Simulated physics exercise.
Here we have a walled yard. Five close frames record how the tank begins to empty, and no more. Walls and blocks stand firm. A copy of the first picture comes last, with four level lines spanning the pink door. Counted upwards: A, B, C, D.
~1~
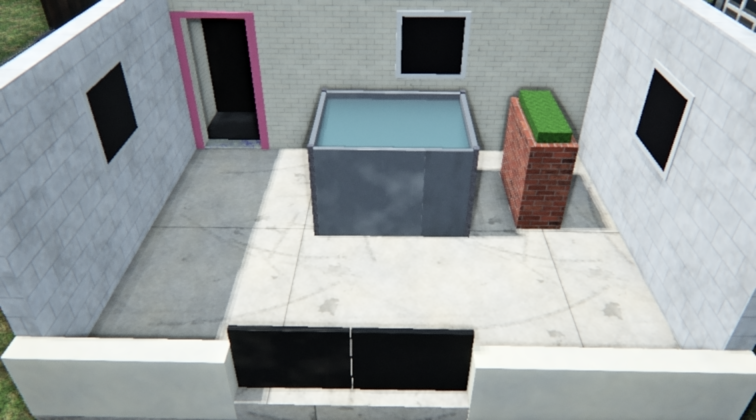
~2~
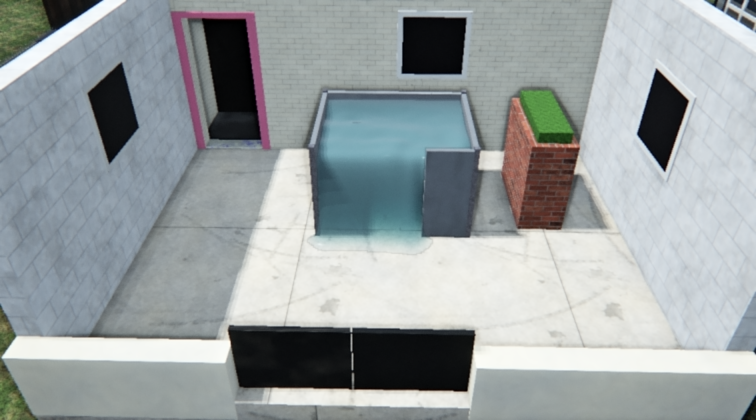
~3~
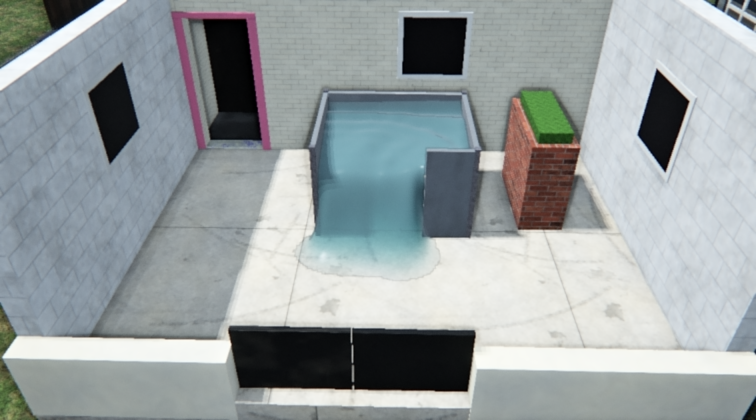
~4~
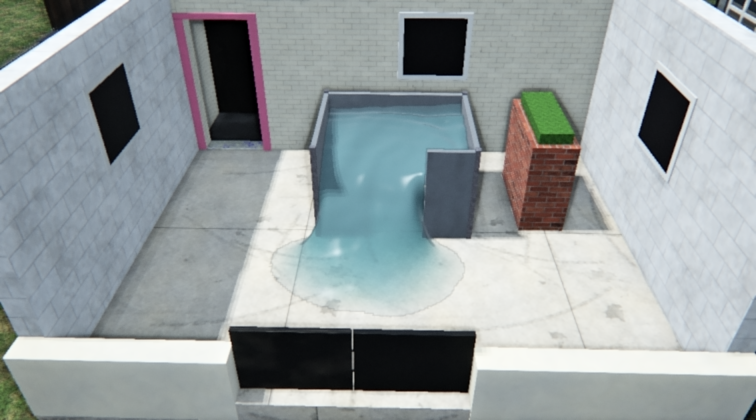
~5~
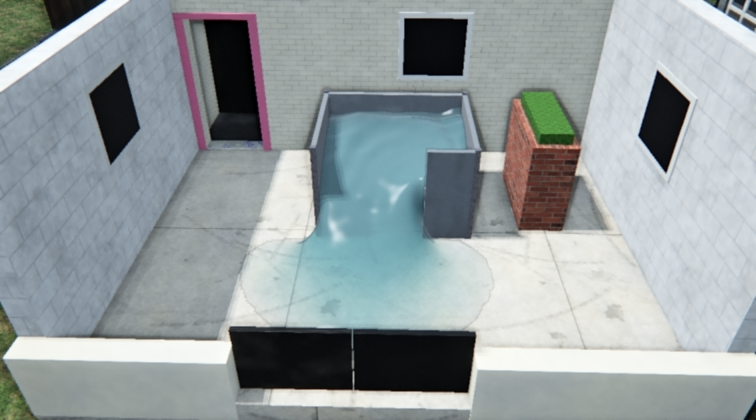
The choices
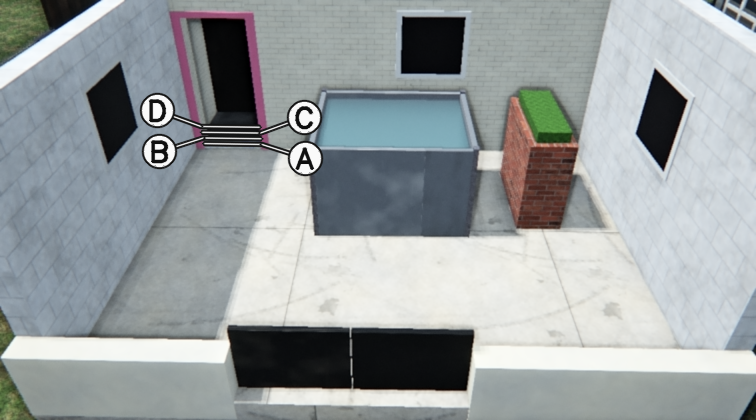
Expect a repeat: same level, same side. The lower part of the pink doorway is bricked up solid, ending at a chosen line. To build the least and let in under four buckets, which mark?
I would pick height C.
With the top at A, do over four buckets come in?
Yes.
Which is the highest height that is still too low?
Here it is height B.
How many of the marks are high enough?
Two of the four.
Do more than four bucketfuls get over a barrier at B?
Yes.
On the marked copy, A at (233, 144); B at (232, 138); C at (231, 132); D at (230, 126); from the bottom up A, B, C, D.
With A, dozens of bucketfuls pour in.
With B, about 10 bucketfuls get in.
With C, a bucket or two gets in.
With D, nothing gets over.
